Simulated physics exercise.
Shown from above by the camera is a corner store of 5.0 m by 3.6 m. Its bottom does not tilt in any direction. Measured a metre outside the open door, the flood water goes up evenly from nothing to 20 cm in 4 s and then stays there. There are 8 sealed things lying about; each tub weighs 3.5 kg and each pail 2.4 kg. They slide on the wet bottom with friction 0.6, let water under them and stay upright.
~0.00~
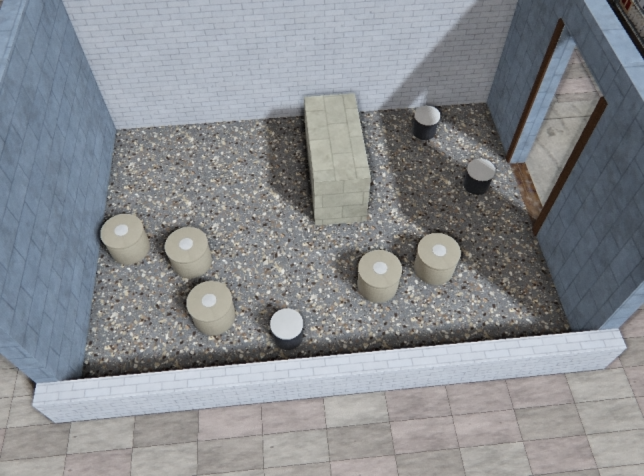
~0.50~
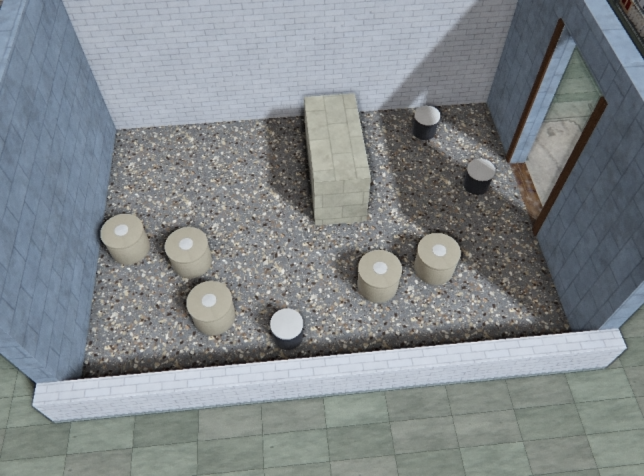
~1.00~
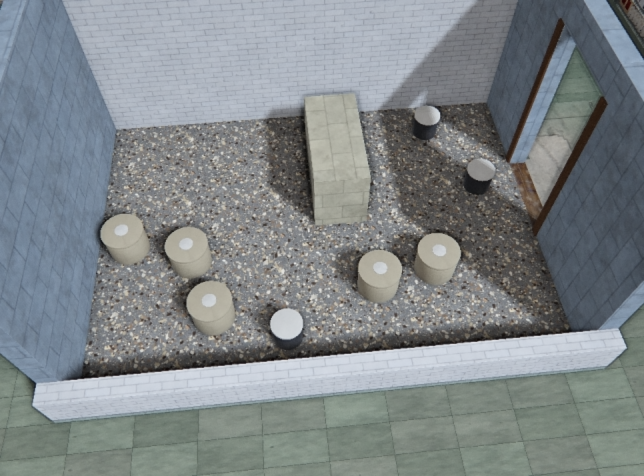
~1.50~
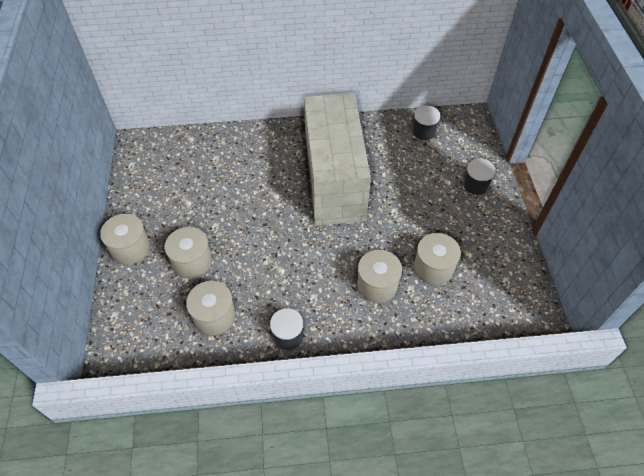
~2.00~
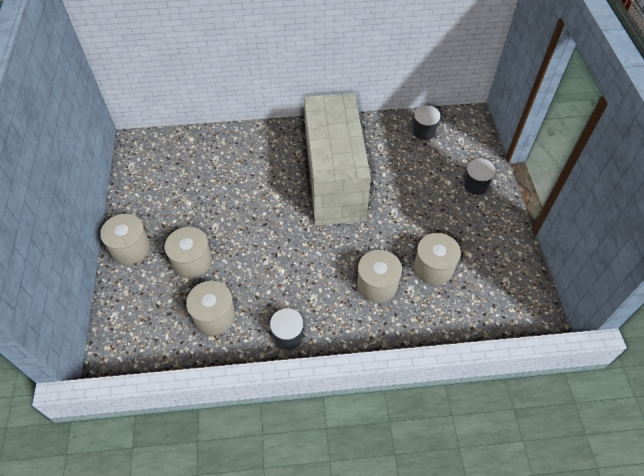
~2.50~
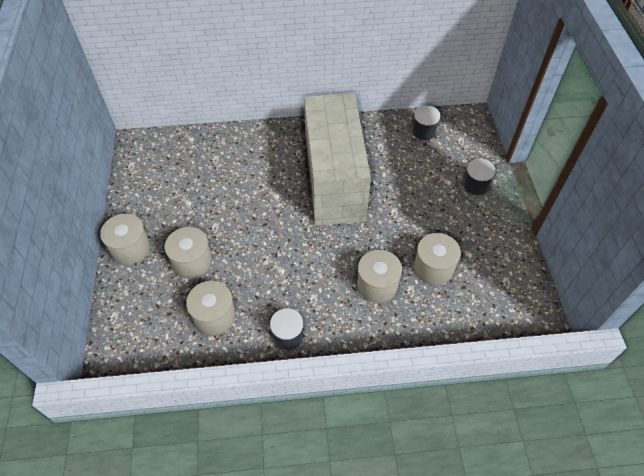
Greenish water spread over the pale paving outside a blue-walled room seen from above, deepened in colour, then crept over the doorway's sill at the right, while the drums and long block inside stayed still.
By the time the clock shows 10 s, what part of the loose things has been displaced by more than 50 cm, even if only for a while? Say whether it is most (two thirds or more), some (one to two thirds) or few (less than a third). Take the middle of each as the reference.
Most.
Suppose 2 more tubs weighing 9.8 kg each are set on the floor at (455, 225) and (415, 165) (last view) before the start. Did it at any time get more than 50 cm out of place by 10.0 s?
Note: Item 1 exceeds the limit; item 2 exceeds the limit.
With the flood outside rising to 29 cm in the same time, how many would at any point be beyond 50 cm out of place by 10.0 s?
The answer would then be 8.
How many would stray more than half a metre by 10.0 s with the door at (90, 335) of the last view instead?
The answer would then be 7.
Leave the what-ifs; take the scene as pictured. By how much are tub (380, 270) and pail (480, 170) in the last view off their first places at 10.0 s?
Net displacement, in order: 250 cm; 120 cm.
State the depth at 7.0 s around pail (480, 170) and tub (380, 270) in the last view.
Close to 7 and 6 centimetres.
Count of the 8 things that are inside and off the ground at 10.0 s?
I count 8.
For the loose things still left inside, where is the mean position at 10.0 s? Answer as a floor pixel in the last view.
Centre of the remaining things: Roughly (237, 243).
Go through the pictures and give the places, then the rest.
The first picture shows a tub at (209, 301), on the bottom; a pail at (287, 323) rests on the ground; water covers 0.0 m2; 0 of 8 have shifted.
The second picture shows a tub at (209, 301), on the bottom; a pail at (287, 323) rests on the ground; 0.0 m2 under water; 0 of 8 have shifted.
The third picture shows a tub at (209, 301) rests on the ground; a pail at (287, 323), on the bottom; 0.0 m2 under water; 0 of 8 have shifted.
The fourth picture shows a tub at (209, 301) rests on the ground; a pail at (287, 323) rests on the ground; 0.0 m2 under water; 0 of 8 have shifted.
The fifth picture shows a tub at (209, 301) rests on the ground; a pail at (287, 323) rests on the ground; water covers 0.0 m2; 0 of 8 have shifted.
The sixth picture shows a tub at (209, 301), on the bottom; a pail at (287, 323) rests on the ground; water covers 0.4 m2; 0 of 8 have shifted.
After 3.5 s 1 of 8 are over 50 cm from their spots; 0 afloat.
After 4.5 s 1 of 8 are over 50 cm from their spots; 1 afloat.
After 7.0 s 4 of 8 are over 50 cm from their spots; 5 afloat.
After 10.0 s 5 of 8 are over 50 cm from their spots, and 6 have been at some point; 8 afloat.
